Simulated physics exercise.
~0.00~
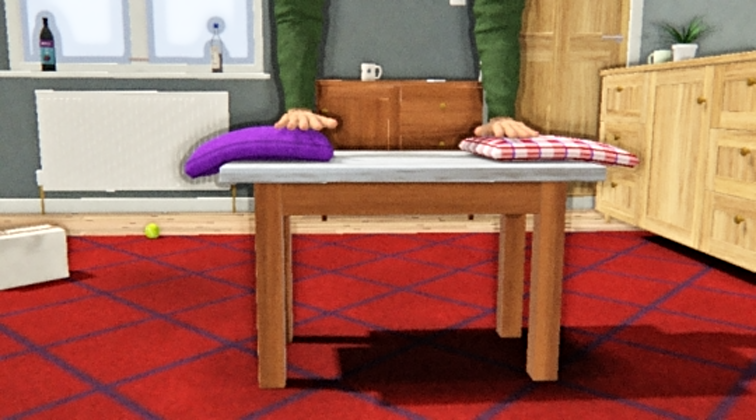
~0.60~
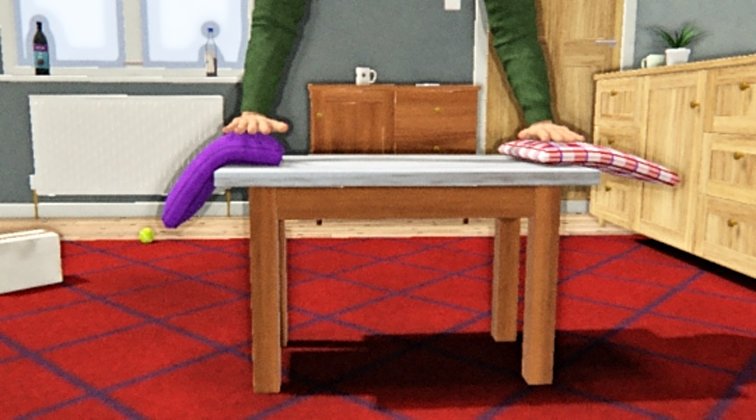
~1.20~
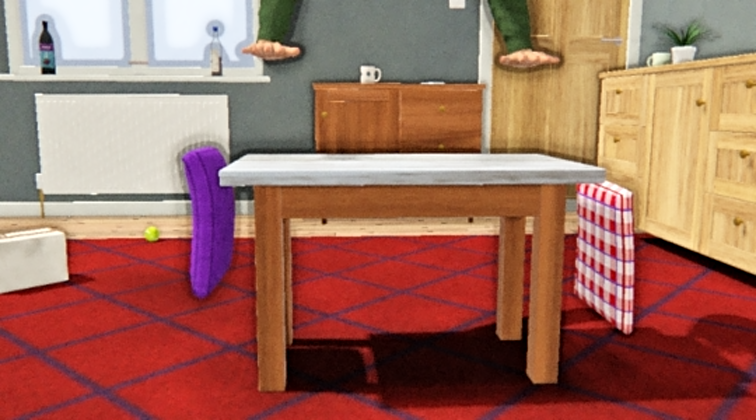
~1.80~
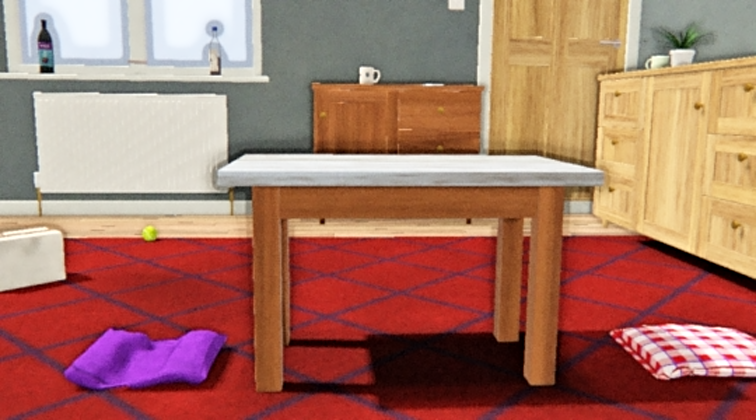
Purple folded blanket and red checked seat pad being pushed outwards by two hands, tipping off opposite table ends onto the floor.
